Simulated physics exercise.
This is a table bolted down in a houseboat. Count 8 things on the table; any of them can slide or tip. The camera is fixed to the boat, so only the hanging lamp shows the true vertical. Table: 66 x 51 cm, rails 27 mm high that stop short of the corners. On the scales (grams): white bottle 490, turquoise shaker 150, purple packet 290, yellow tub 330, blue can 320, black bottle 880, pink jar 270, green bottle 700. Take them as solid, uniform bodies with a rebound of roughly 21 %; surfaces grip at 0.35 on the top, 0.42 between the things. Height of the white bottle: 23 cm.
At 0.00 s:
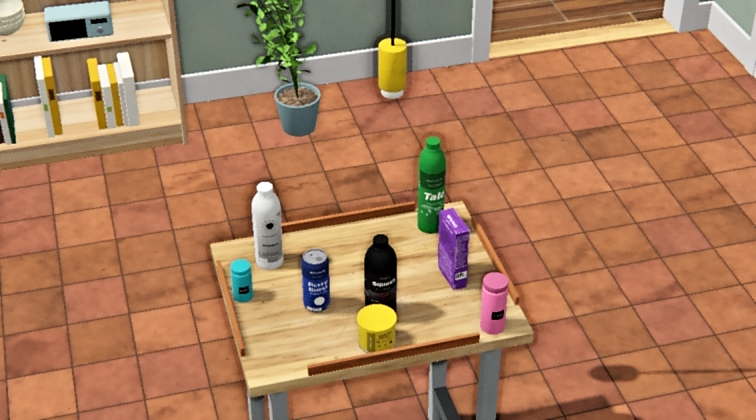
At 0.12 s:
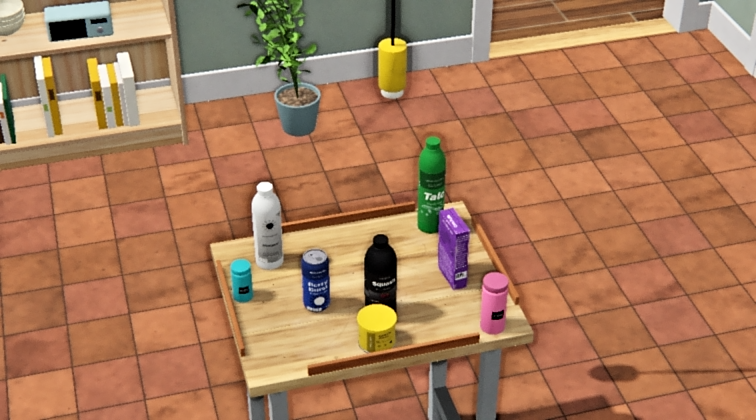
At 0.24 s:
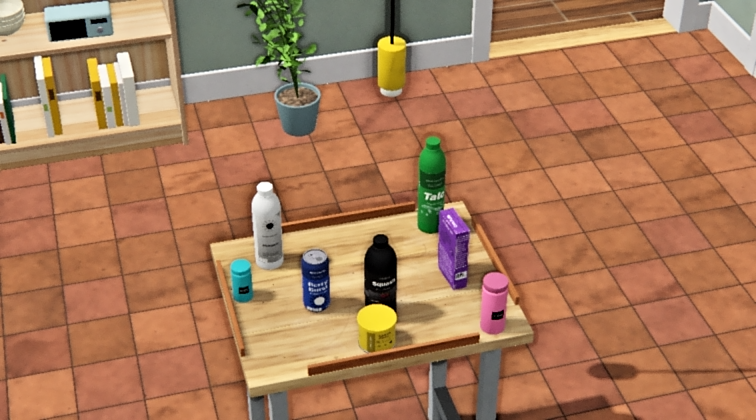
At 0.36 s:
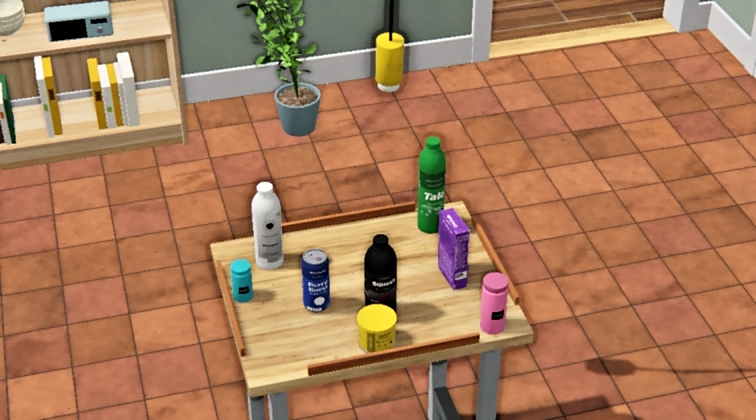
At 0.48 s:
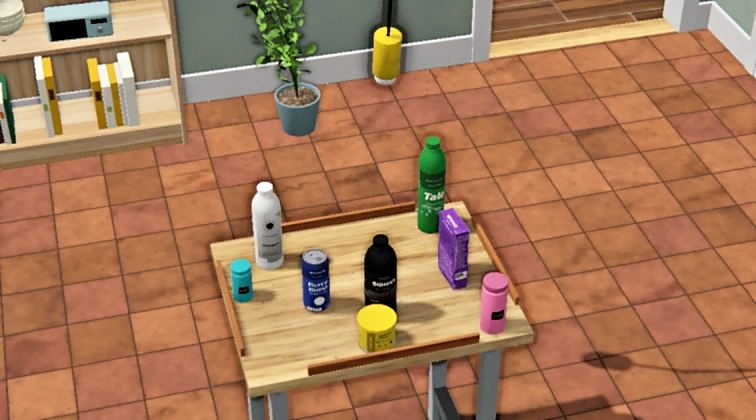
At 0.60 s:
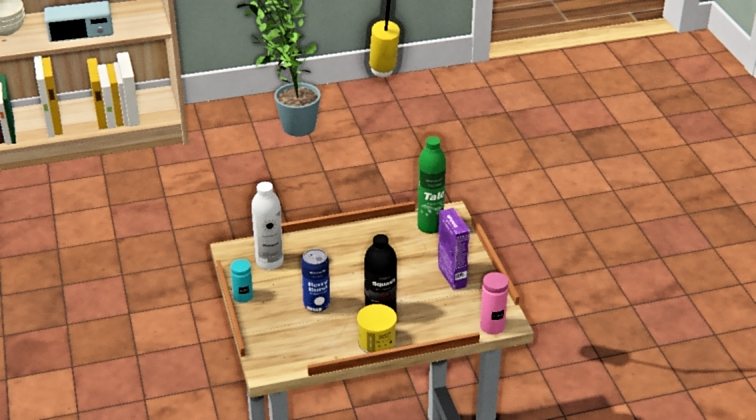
A table holding eight containers stays still while a hanging yellow lamp swings slightly left.
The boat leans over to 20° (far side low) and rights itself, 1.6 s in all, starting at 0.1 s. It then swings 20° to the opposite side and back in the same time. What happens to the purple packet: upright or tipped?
The purple packet is still upright.
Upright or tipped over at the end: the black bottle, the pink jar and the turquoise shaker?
The black bottle stays upright; the pink jar keeps standing; the turquoise shaker keeps standing.
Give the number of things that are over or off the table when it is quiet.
In all, 2.
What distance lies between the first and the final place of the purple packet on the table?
Some 0 cm.
After 1.30 s, boat heeled 10°, far side down; green bottle now off the table; white bottle tipped 51° from how it sat.
After 1.50 s, boat heeled 3°, far side down; white bottle now off the table.
After 1.80 s, boat heeled 1°, near side down.
After 2.90 s, boat heeled 10°, near side down.
By the end (3.8 s), off the table and tipped over, white bottle and green bottle; the other 6 in place, give or take 5 cm. Seen from the same camera at the end, purple packet near (453, 249).
